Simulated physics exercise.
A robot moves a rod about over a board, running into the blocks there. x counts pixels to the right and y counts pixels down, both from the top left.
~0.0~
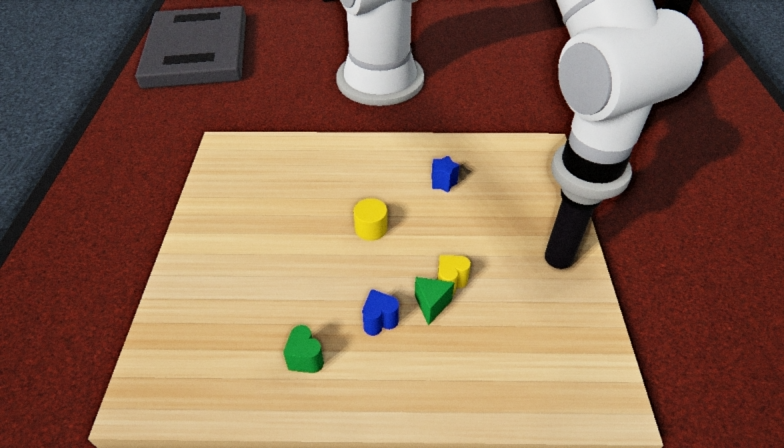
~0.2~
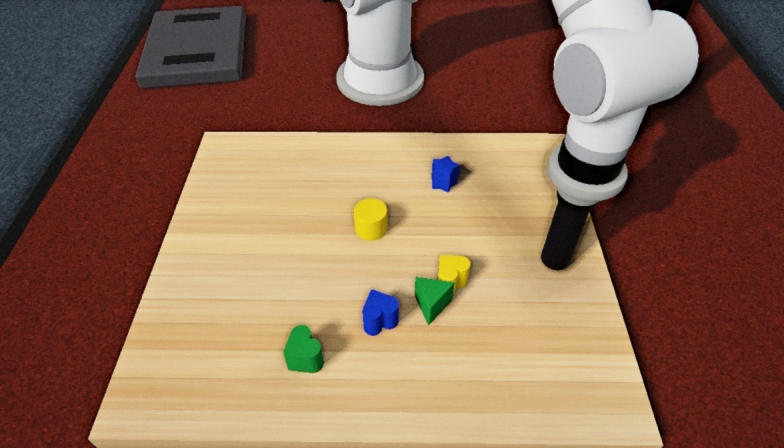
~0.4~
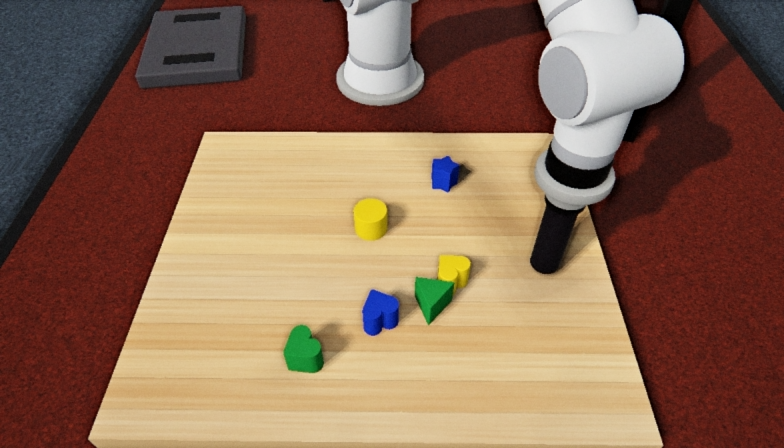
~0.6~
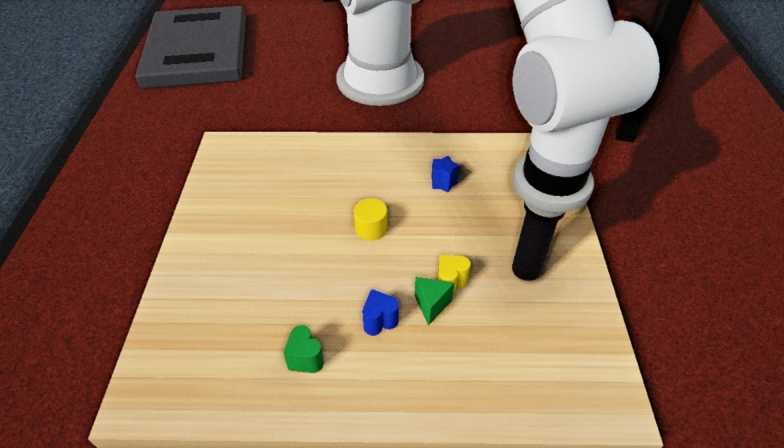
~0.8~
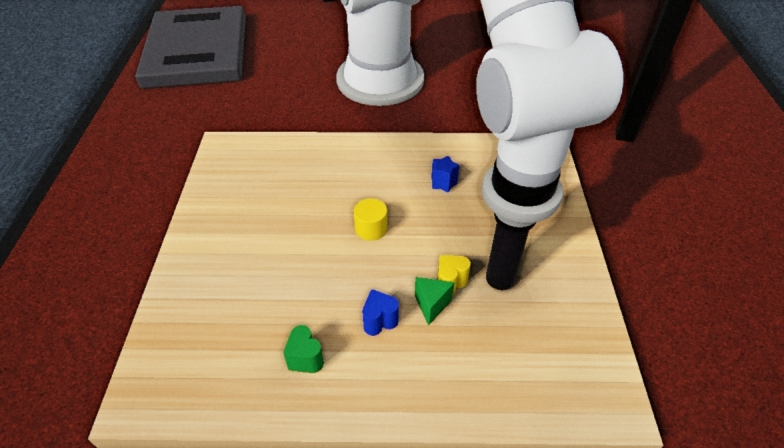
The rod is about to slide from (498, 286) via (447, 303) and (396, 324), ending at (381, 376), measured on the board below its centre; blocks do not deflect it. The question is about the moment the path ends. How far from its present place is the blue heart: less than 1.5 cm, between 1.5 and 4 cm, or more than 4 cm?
It is going to finish beyond 4 cm from where it is now.
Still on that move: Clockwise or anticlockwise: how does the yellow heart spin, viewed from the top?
Looking down on the board, it turns clockwise.
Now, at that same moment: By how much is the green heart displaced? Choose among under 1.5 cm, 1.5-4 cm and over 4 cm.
Its final spot will lie within 1.5 cm of the current one.
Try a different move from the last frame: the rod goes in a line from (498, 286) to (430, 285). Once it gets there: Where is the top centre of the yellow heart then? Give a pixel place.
Pixel (407, 260).
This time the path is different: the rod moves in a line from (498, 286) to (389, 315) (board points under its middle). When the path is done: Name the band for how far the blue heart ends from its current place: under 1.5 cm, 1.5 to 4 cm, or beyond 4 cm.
It is going to finish beyond 4 cm from where it is now.
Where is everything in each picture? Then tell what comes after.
Rod tip at (558, 259); block tops, green heart at (302, 343); blue heart at (379, 304); green triangle at (433, 289); yellow heart at (453, 265), in the first frame.
Rod at (555, 260); blocks unchanged, in the second frame.
Rod at (544, 264); blocks unchanged, in the third frame.
Rod at (526, 270); blocks unchanged, in the fourth frame.
Rod at (500, 280); green heart at (302, 343); blue heart at (379, 304); green triangle at (433, 289); yellow heart at (453, 265), in the fifth frame.
What follows on the original path. One third of the way, rod at (447, 297); green triangle at (412, 295); yellow heart at (441, 264), turned 25° clockwise.
Two thirds of the way, rod at (396, 318); blue heart at (328, 321), turned 35° clockwise; green triangle at (359, 320); yellow heart at (441, 264), turned 25° clockwise.
At the end, rod at (380, 370); green heart at (295, 344), turned 25° anticlockwise; blue heart at (313, 322), turned 55° clockwise; green triangle at (340, 335), turned 35° clockwise; yellow heart at (441, 264), turned 25° clockwise.
